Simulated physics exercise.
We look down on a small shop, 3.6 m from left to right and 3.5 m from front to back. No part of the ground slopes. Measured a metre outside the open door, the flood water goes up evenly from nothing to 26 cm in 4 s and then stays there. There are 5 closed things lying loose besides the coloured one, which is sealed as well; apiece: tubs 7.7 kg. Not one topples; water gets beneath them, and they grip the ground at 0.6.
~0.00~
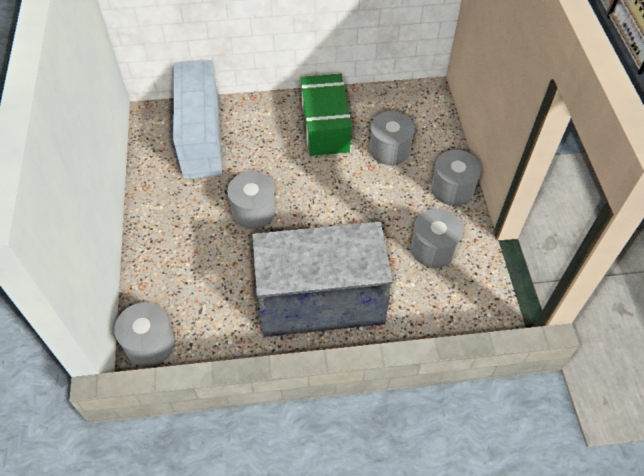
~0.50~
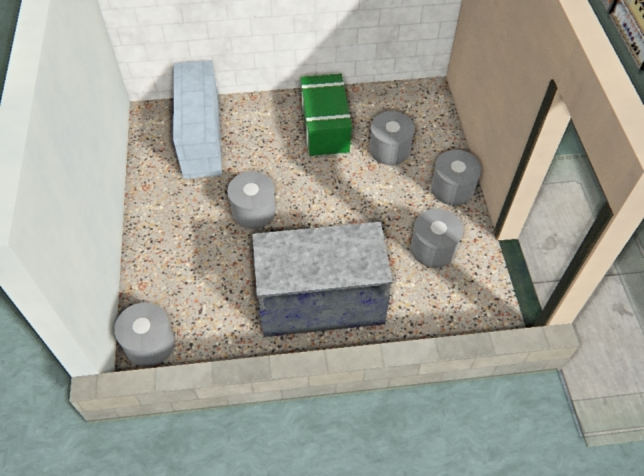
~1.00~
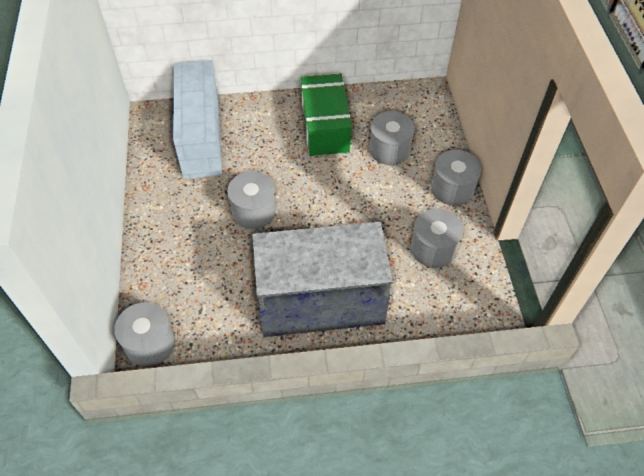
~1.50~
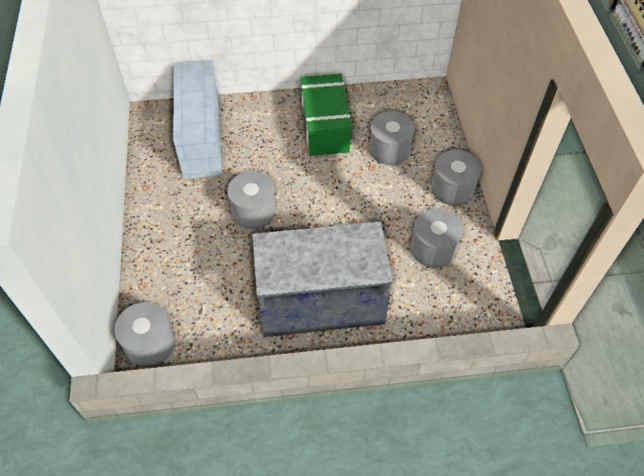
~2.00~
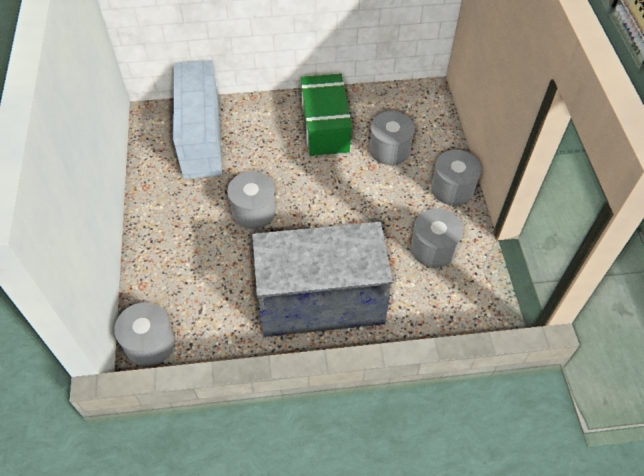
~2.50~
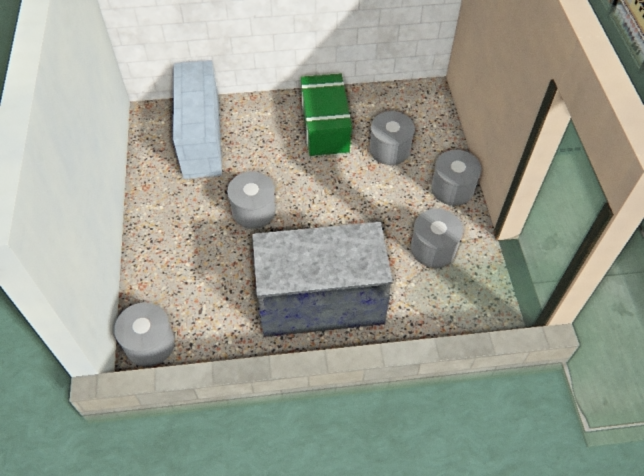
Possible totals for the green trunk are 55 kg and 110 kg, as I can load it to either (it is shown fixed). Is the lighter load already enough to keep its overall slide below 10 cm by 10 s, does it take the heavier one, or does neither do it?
Watching this, the lighter ballast does the job.
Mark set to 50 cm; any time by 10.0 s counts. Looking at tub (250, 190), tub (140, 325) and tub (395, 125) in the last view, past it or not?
Exceeded, Exceeded, Not exceeded, in that order.
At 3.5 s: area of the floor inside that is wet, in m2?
The covered patch comes to about 2.5 m2.
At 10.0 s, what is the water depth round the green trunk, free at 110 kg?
15 cm, roughly.
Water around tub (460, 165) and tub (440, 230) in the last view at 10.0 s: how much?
Some 10 cm at the first, some 13 cm at the second.
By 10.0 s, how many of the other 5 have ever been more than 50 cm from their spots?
The number is 4.
After 3.5 s the green trunk would be 0 cm from its start with 55 kg and 0 cm from its start with 110 kg; 0 cm of water round it then.
After 4.5 s the green trunk would be 0 cm from its start with 55 kg and 0 cm from its start with 110 kg; 1 cm of water round it then.
After 7.0 s the green trunk would be 0 cm from its start with 55 kg and 0 cm from its start with 110 kg; 8 cm of water round it then.
After 10.0 s the green trunk would be 1 cm from its start with 55 kg and 0 cm from its start with 110 kg; 15 cm of water round it then.
